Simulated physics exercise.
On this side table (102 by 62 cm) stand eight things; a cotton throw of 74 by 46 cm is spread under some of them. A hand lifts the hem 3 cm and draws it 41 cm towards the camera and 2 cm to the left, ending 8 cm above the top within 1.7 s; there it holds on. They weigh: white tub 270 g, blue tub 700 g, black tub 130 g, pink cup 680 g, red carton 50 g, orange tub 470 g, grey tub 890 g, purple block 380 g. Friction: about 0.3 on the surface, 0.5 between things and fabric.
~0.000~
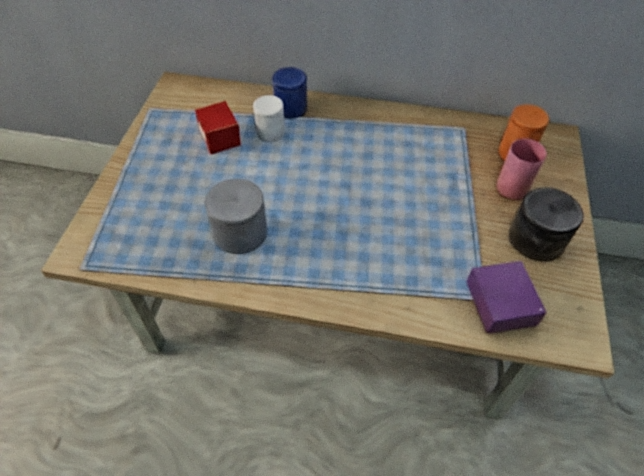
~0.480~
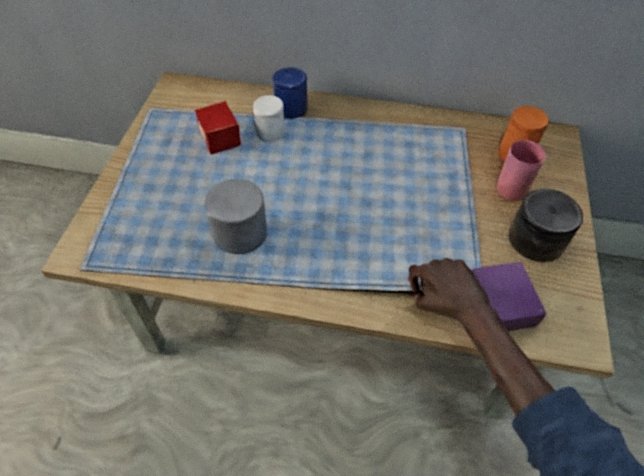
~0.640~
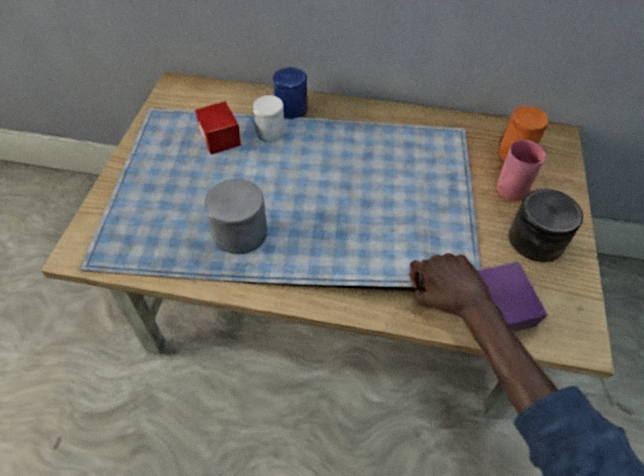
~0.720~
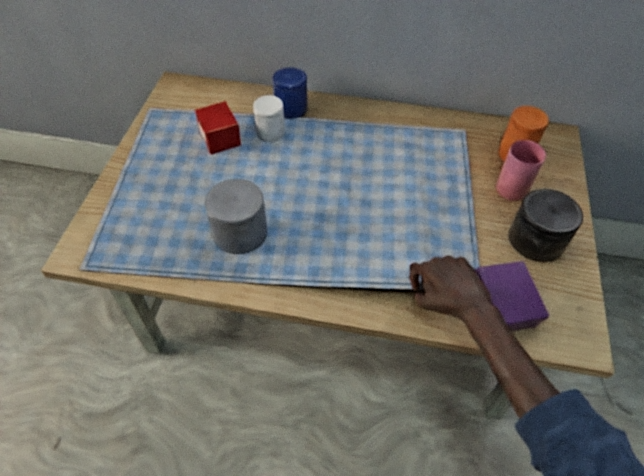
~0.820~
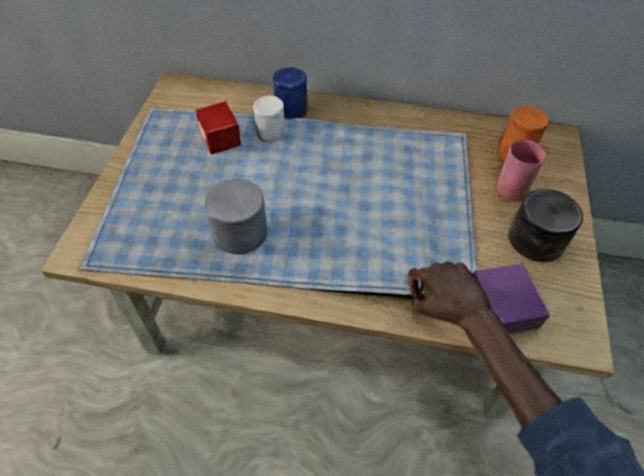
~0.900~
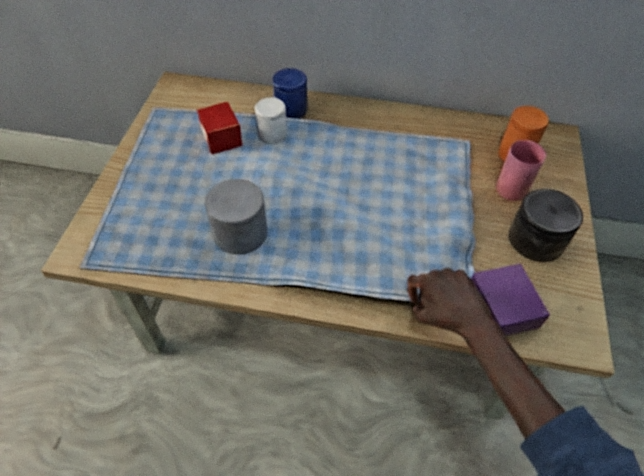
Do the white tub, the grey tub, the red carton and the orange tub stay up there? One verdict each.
Result: White tub keeps to the top, grey tub falls off, red carton stays on, orange tub stays on.
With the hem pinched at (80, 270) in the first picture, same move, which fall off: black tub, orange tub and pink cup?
In that case: Black tub stays on, orange tub stays on, pink cup stays up.
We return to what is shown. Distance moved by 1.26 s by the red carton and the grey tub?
About: Red carton 8 cm, grey tub 6 cm.
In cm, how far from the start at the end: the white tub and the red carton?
White tub 40 cm, red carton 35 cm.
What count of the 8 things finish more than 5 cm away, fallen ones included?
I count 4.
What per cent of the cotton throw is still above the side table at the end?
About 40 per cent.
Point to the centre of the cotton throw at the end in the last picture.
Around (347, 350).
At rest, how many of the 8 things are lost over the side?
2 of them.
After 1.3 s, 95 % of the cotton throw is still over the top; white tub 10 cm off its start, red carton 8 cm off its start, grey tub 5 cm off its start.
After 1.6 s, 80 % of the cotton throw is still over the top; white tub 23 cm off its start, red carton 19 cm off its start, grey tub 14 cm off its start.
After 2.0 s, 55 % of the cotton throw is still over the top; white tub 35 cm off its start at (367, 207), red carton 31 cm off its start at (313, 193), grey tub 24 cm off its start at (273, 334).
After 2.3 s, 40 % of the cotton throw is still over the top; grey tub over the edge, white tub 41 cm off its start, red carton 36 cm off its start.
After 3.9 s, 40 % of the cotton throw is still over the top; grey tub over the edge, white tub 41 cm off its start at (375, 236), red carton 36 cm off its start at (322, 219), orange tub 0 cm off its start at (531, 117).
